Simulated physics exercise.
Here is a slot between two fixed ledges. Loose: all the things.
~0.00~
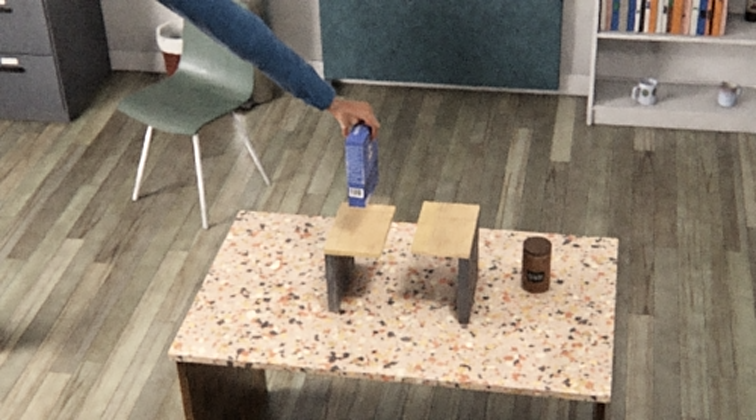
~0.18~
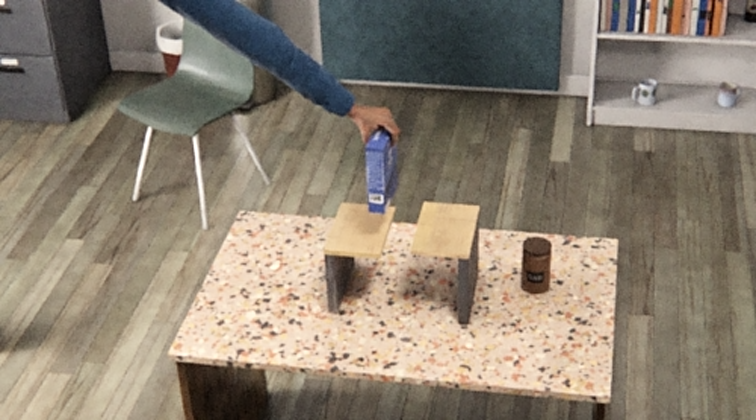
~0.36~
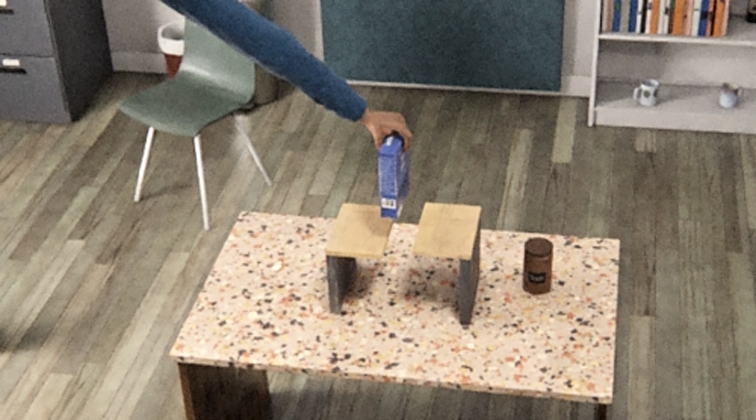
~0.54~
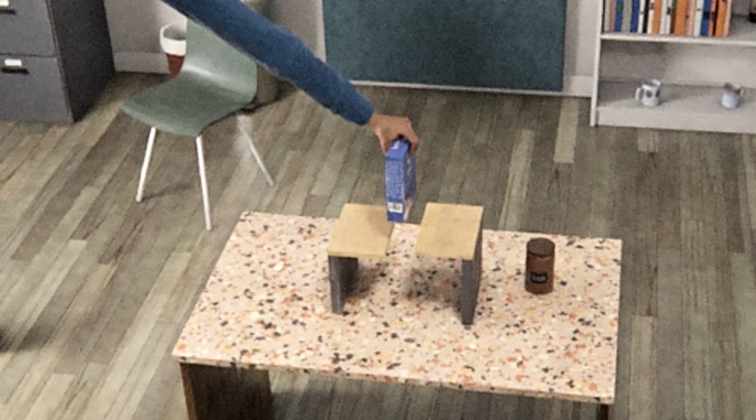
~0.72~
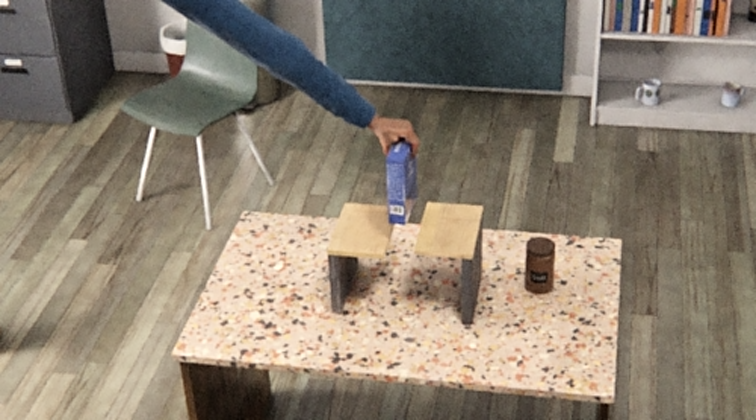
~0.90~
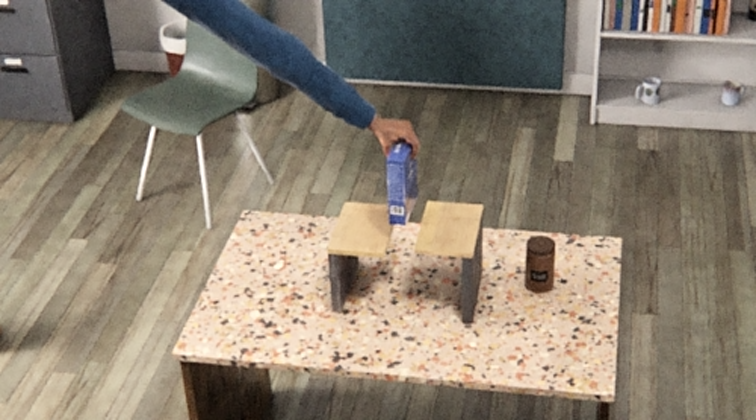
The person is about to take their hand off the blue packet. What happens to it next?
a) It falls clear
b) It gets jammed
Answer: A.
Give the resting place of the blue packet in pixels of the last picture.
The object ends up somewhere near (405, 264).
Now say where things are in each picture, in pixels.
In the first frame, being brought over the gap; blue packet (363, 162); brown jar (536, 265).
In the second frame, being brought over the gap; blue packet (382, 167); brown jar (536, 265).
In the third frame, being brought over the gap; blue packet (395, 173); brown jar (538, 266).
In the fourth frame, being brought over the gap; blue packet (401, 176); brown jar (540, 266).
In the fifth frame, poised above the slot; blue packet (403, 179); brown jar (540, 266).
In the sixth frame, poised above the slot; blue packet (403, 180); brown jar (540, 264).
Around 1.10 s, blue packet displaced a little near (403, 195).
Around 1.20 s, blue packet displaced about its own width near (405, 239).
Around 1.30 s, blue packet displaced well along near (405, 261).
Finally (1.9 s), moved from the start, blue packet; brown jar still in place. Final places as the last picture's camera would see them, blue packet near (405, 264). The packet goes down the gap.
